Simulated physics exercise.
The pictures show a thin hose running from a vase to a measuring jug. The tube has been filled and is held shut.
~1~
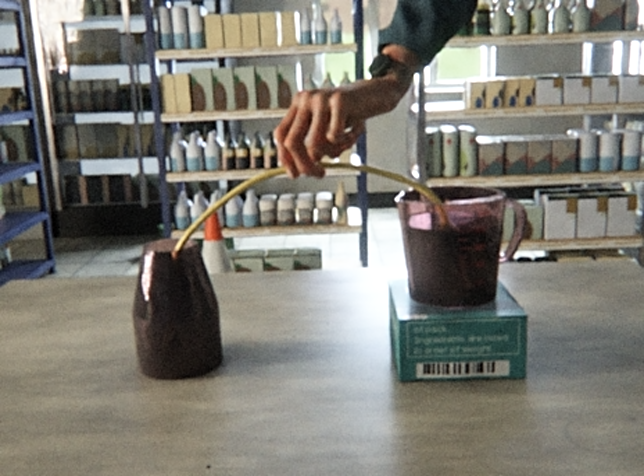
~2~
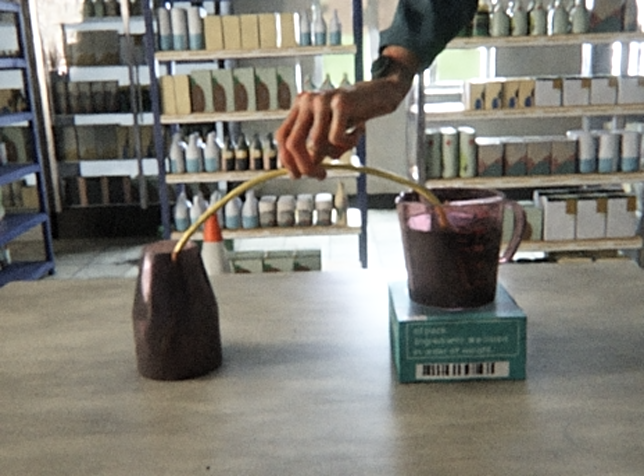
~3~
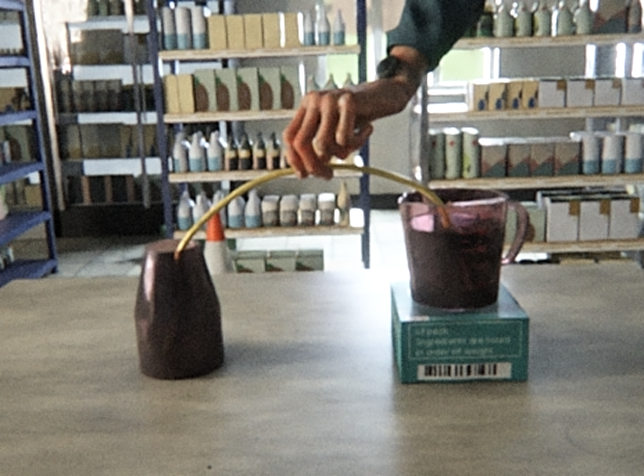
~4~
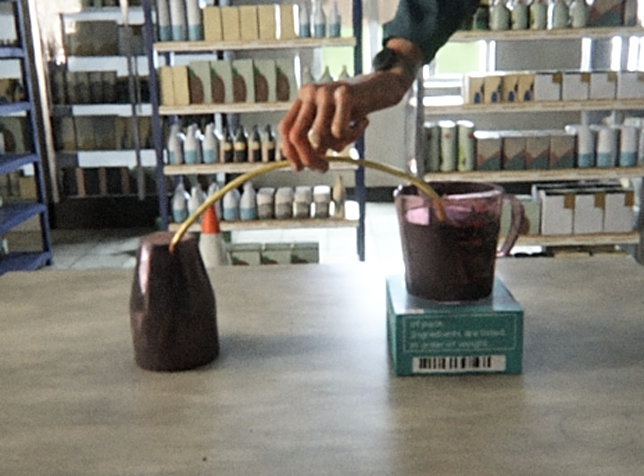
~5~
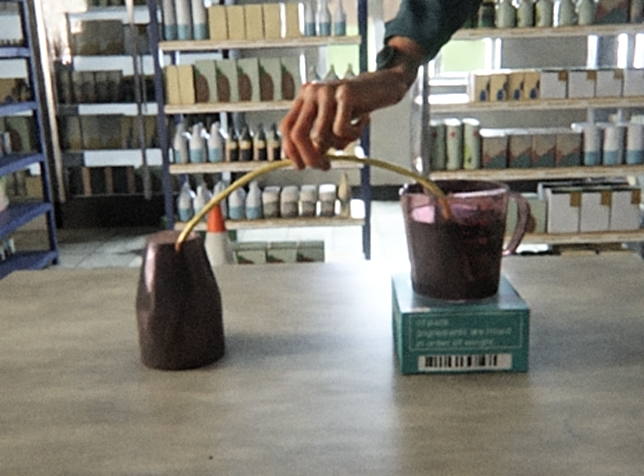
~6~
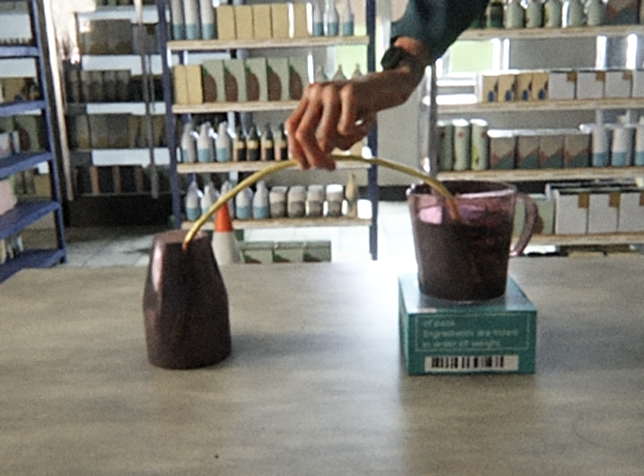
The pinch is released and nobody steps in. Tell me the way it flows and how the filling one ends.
The grape juice goes leftwards; the receiving one overflows.
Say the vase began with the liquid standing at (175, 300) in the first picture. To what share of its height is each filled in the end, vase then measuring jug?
Near 90 and 45 in a hundred.
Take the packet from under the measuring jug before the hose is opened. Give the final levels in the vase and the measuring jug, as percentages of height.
First 70 %, second 85 %.
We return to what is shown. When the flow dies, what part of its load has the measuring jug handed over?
About 20 per cent.
Next, the vase is full to the brim; the measuring jug is about two thirds full.
After that, the vase is full to the brim; the measuring jug is about two thirds full; the lower one has run over.
Finally, the vase is full to the brim; the measuring jug is about half full; the lower one has run over; the two surfaces are level.
